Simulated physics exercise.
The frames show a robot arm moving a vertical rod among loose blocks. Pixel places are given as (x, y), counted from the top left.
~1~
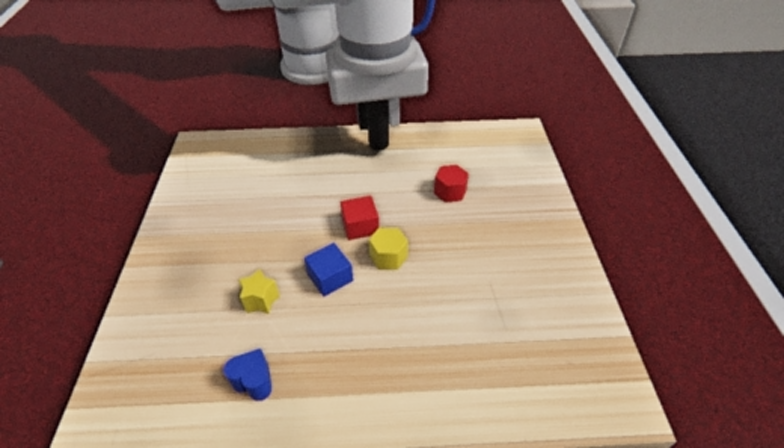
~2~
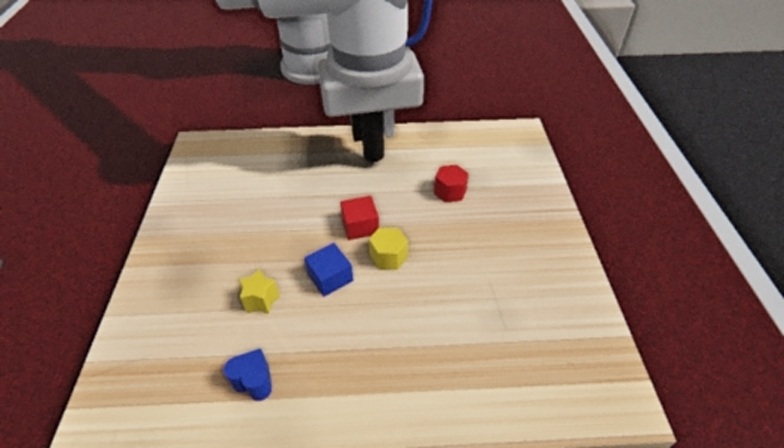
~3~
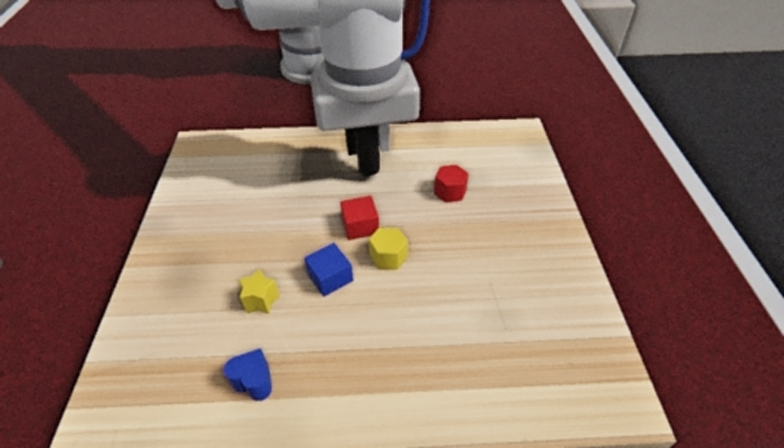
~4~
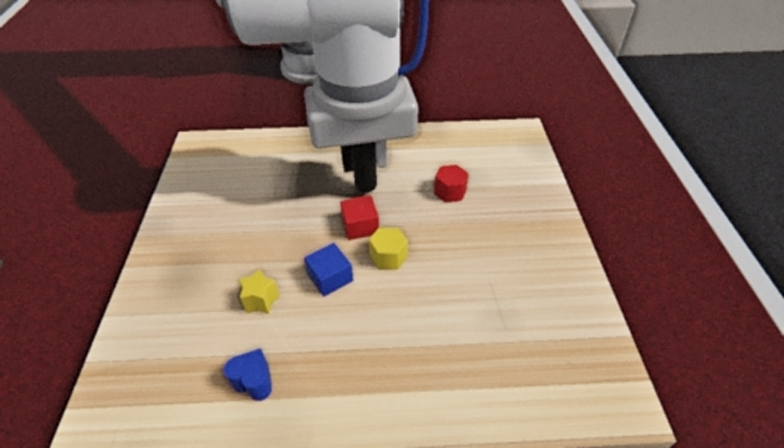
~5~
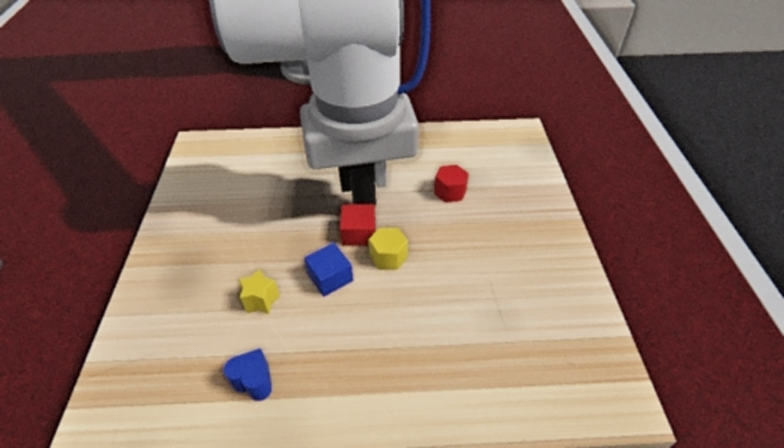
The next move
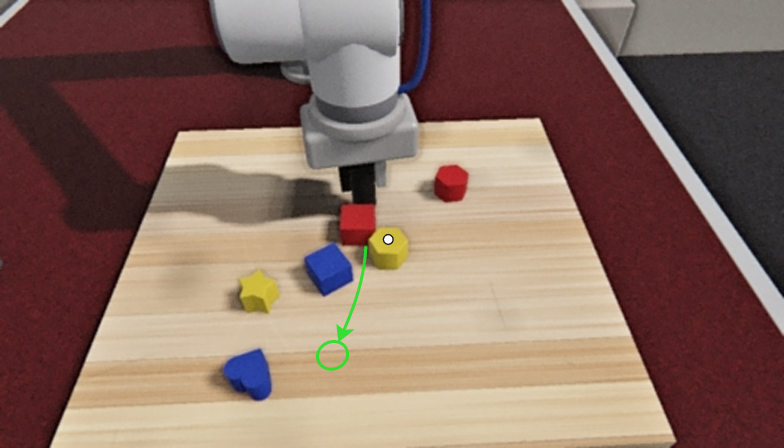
Robot arm lowering a black rod toward the viewer over a wooden board and nudging a red block among scattered blocks.
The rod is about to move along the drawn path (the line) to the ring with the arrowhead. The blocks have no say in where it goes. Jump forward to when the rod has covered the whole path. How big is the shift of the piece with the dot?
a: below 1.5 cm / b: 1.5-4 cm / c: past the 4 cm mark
a.
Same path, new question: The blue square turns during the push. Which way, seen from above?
Clockwise rotation.
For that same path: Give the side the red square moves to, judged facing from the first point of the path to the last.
The answer is right: Facing from the path's start to its end, that's where the red square shifts.
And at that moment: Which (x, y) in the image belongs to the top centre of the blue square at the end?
Its top middle will sit at (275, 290).
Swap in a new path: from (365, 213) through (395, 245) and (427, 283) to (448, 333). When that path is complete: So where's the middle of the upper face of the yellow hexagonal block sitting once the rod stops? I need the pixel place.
It sits at (396, 274).
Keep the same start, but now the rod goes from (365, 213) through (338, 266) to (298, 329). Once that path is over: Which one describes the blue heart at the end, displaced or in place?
That block is shifted.
The line goes from (365, 213) via (362, 276), ending at (333, 355); the dot is on the yellow hexagonal block.
What follows on the original path. One third of the way, rod at (365, 247); blue square at (312, 275); red square at (340, 254), turned 55° clockwise; yellow hexagonal block at (393, 244), turned 15° anticlockwise.
Two thirds of the way, rod at (354, 294); yellow star at (245, 285); blue square at (280, 291), turned 35° clockwise; red square at (319, 288), turned 90° clockwise; yellow hexagonal block at (394, 245), turned 25° anticlockwise.
At the end, rod at (331, 349); yellow star at (242, 284); blue square at (274, 291), turned 45° clockwise; red square at (313, 293), turned 105° clockwise; yellow hexagonal block at (394, 245), turned 25° anticlockwise.
